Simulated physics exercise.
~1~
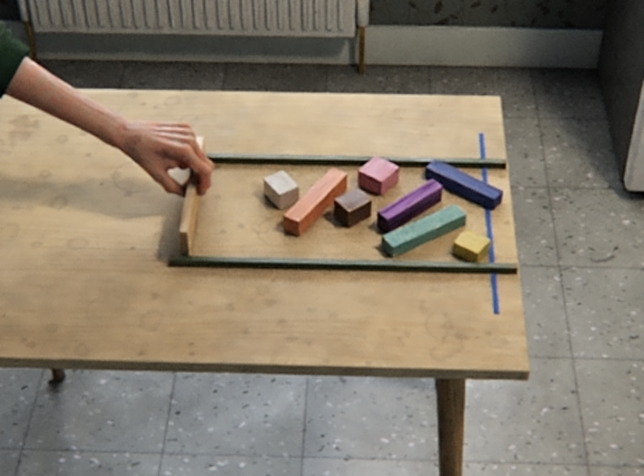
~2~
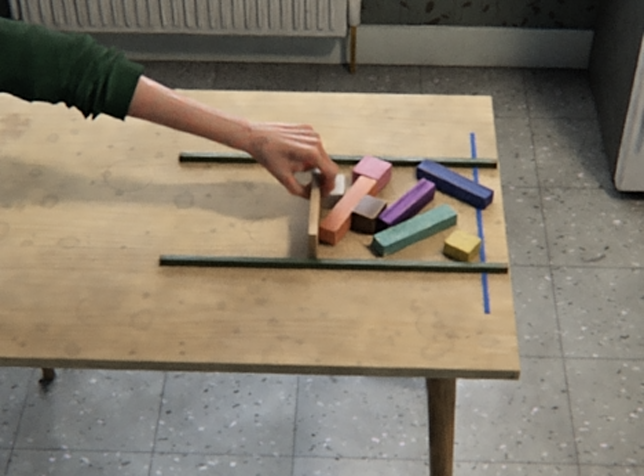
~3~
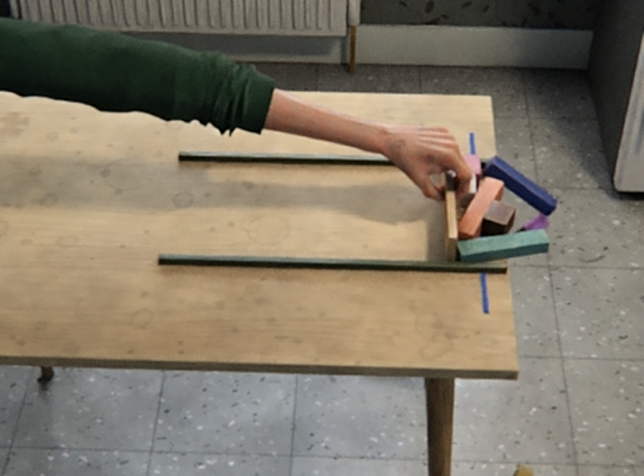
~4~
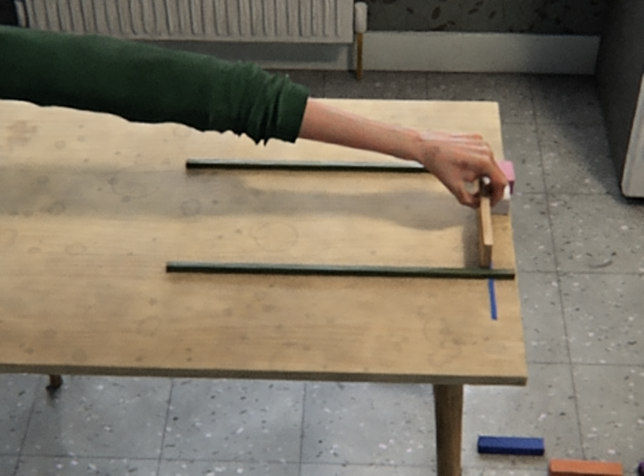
Hand pushing a wooden board between two dark rails, sweeping coloured blocks rightward off the table edge, several landing on the floor.
